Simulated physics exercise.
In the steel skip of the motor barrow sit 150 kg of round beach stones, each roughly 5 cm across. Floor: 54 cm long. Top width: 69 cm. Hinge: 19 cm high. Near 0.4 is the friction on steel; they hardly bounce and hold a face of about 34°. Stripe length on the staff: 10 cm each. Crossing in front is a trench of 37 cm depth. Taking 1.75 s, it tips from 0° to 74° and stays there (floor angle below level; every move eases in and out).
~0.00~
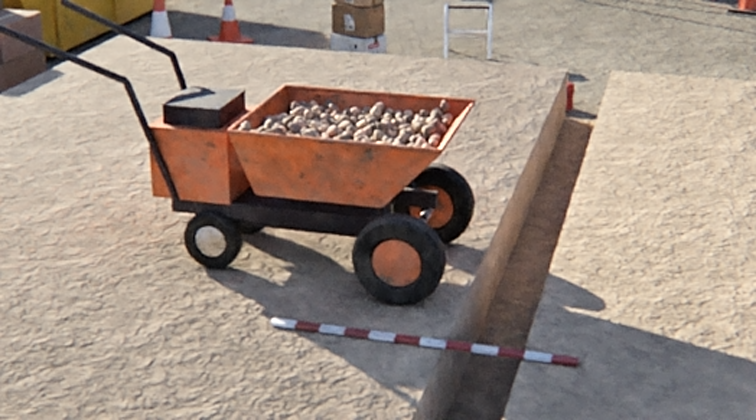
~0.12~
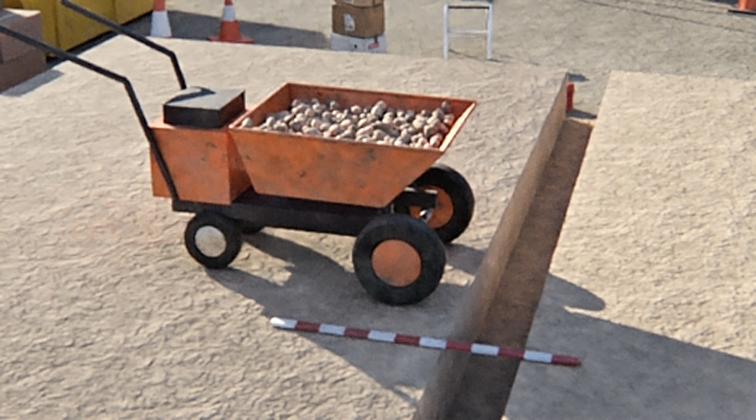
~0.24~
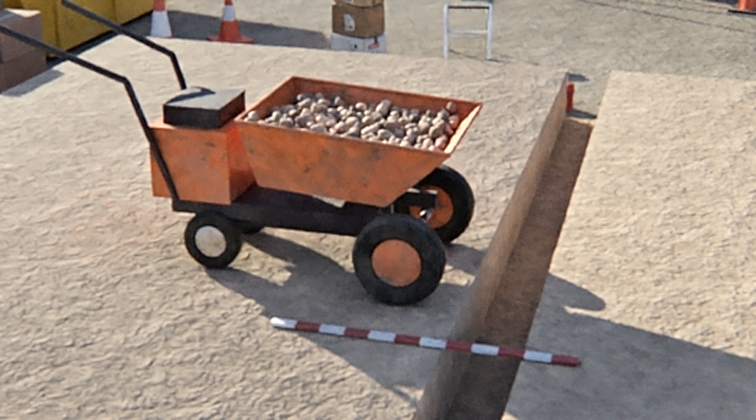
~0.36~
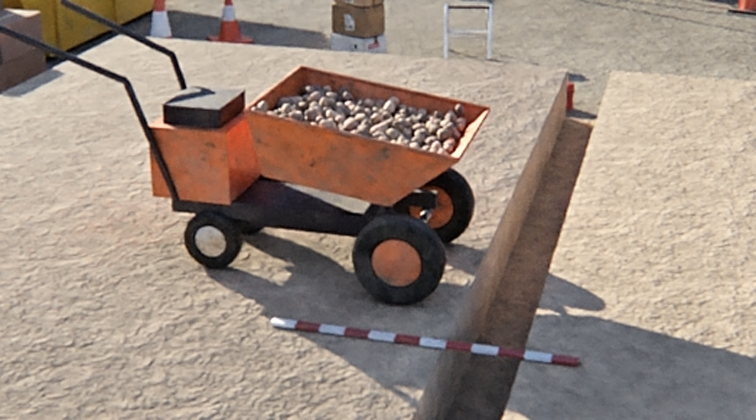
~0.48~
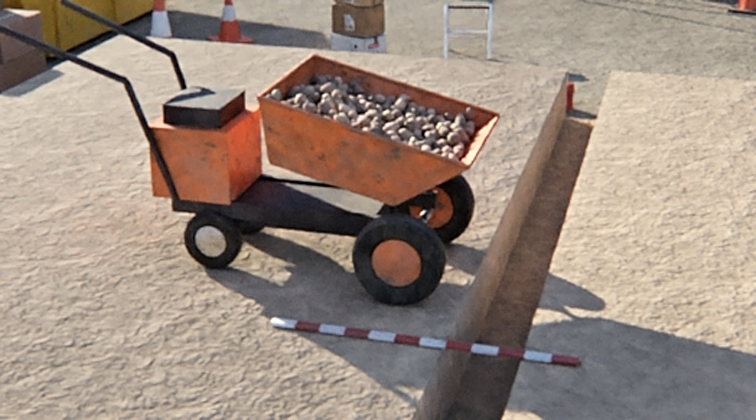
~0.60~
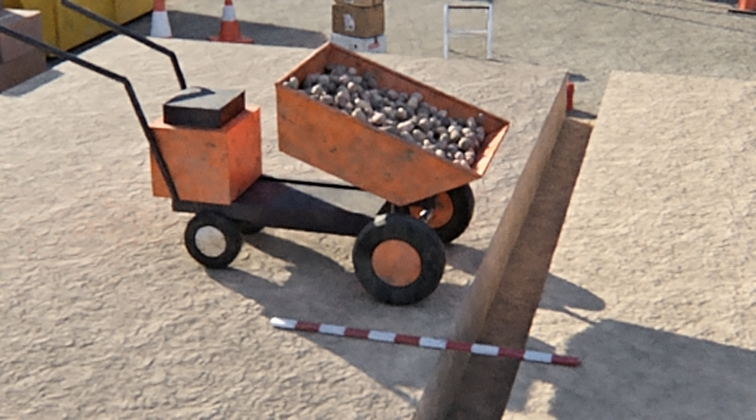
An orange motor barrow stands still while its stone-filled skip tilts forward to the right.
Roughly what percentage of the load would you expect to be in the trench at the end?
I'd expect around 17 per cent.
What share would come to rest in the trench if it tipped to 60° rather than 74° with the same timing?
Trench share: Approx. 30%.
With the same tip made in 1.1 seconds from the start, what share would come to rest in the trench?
Trench share: Approx. 15%.
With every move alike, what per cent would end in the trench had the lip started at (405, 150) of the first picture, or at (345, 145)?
First some 50, then 100 per cent.
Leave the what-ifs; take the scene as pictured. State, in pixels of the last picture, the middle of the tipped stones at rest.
At about pixel (610, 286) in the last view.
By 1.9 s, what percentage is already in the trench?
About 5 per cent by then.
After 1.3 s the floor is at 62°; 96 % in the skip, 1 % in the trench, 3 % past the trench; the foremost stones are at (563, 237).
After 1.9 s the floor is at 74°; 23 % in the skip, 3 % in the trench, 74 % past the trench; the foremost stones are past the picture's edge.
After 2.2 s the floor is at 74°; 4 % in the skip, 9 % in the trench, 87 % past the trench; the foremost stones are past the picture's edge.
After 4.2 s the floor is at 74°; 0 % in the skip, 17 % in the trench, 83 % past the trench; the foremost stones are past the picture's edge.
